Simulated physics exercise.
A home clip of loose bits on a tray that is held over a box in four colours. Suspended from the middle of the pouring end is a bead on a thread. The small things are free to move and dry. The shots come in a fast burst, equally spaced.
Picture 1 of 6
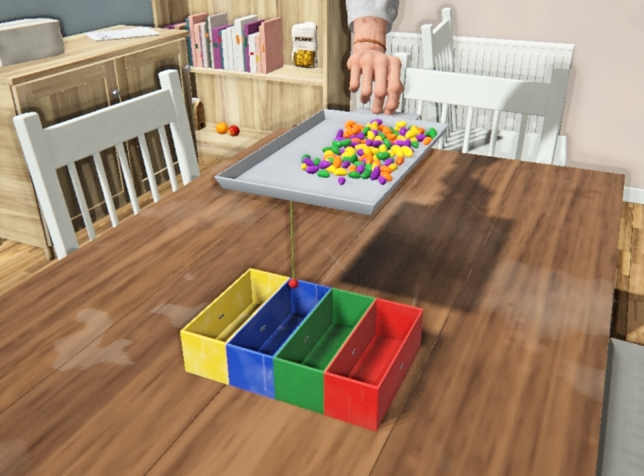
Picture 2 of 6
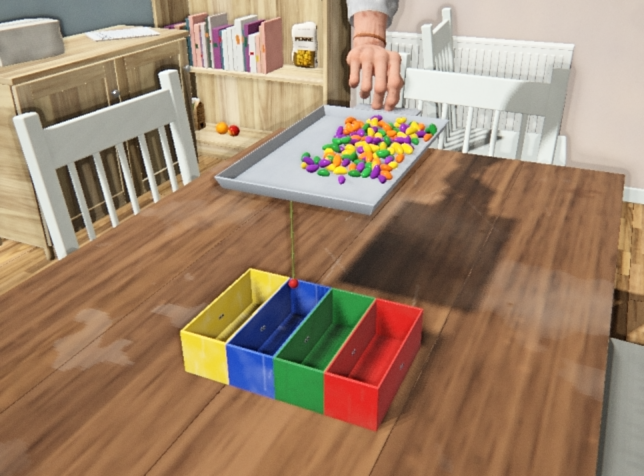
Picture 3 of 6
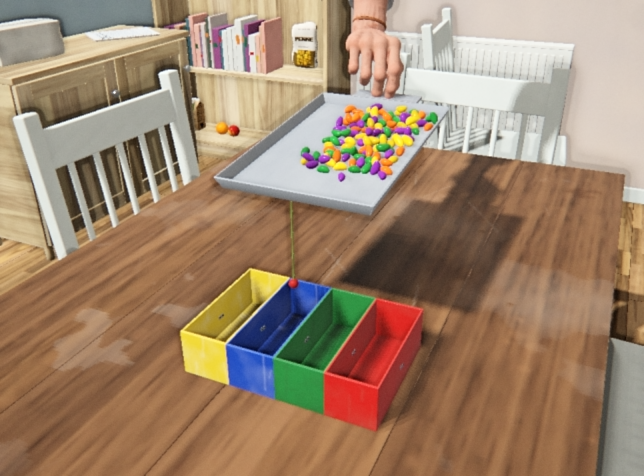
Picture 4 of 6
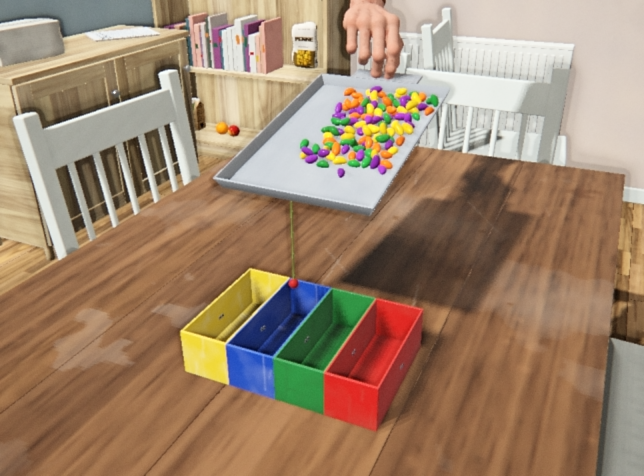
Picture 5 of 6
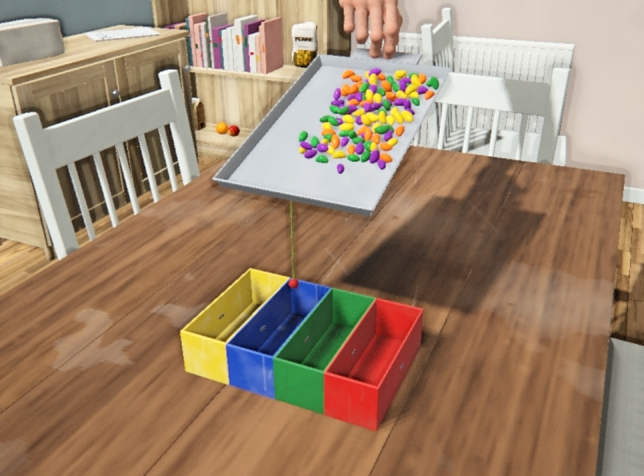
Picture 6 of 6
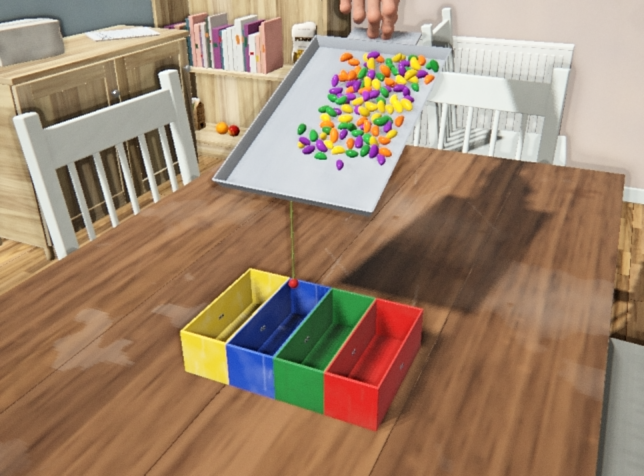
A hand at the top holds the far end of a grey tray of purple, orange, green and yellow jelly beans above a wooden dining table, seen from slightly above by a still camera. Below hang a red bead on a thread and, on the table, a box with yellow, blue, green and red cells, with white chairs behind. The hand steadily raises the tray's far end, steepening its slope, while the beans rise with it and spread slightly.
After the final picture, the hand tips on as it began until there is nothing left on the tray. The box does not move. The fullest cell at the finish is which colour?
Colour: Green.
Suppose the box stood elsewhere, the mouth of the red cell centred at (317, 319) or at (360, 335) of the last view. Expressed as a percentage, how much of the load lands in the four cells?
Roughly 60 per cent the first time and 90 per cent the second.
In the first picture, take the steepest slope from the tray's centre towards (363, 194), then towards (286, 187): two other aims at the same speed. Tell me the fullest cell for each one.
First try: The red cell; second try: Yellow.
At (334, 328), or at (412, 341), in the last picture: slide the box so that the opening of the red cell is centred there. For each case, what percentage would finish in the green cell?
Roughly 20% the first time and 30% the second time.
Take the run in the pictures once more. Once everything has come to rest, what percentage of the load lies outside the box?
Some 10 percent of the load.
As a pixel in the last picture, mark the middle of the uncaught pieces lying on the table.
My estimate puts the centre near (163, 436).
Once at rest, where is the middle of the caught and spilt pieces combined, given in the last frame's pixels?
It settles centred around (300, 372).
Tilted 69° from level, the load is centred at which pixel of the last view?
The load is centred around (316, 203).
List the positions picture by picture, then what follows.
In the first picture, corners of the pouring end at (222, 176) and (370, 202), level; middle of the load at (370, 143), jelly beans; bead on its thread at (294, 283); yellow cell at (205, 354); blue cell at (251, 367); green cell at (299, 382); red cell at (351, 397).
In the second picture, corners of the pouring end at (222, 176) and (370, 202), level; middle of the load at (370, 141).
In the third picture, corners of the pouring end at (221, 176) and (370, 203), tipped barely, level across its low end; middle of the load at (370, 132).
In the fourth picture, corners of the pouring end at (221, 176) and (369, 204), tipped a little, level across its low end; middle of the load at (369, 120).
In the fifth picture, corners of the pouring end at (220, 176) and (369, 205), tipped clearly, level across its low end; middle of the load at (368, 108).
In the sixth picture, corners of the pouring end at (219, 177) and (369, 206), tipped clearly, level across its low end; middle of the load at (367, 96); yellow cell at (205, 354); blue cell at (251, 367); green cell at (299, 382); red cell at (351, 397).
Soon, tray tipped steeply; about two thirds on the tray; a stray few in the green cell; a stray few in the blue cell; about a third falling or outside the box.
A while on, tray tipped past a quarter turn; about a third in the green cell; about a quarter in the blue cell; a small part in the yellow cell; a small part in the red cell; a small part falling or outside the box.
Towards the end, tray tipped past a quarter turn; about a third in the green cell; about a quarter in the blue cell; a small part in the yellow cell; a small part in the red cell; a small part falling or outside the box.
Finally, tray tipped past a quarter turn; about a third in the green cell; about a quarter in the blue cell; a small part in the yellow cell; a small part in the red cell; a small part outside the box.
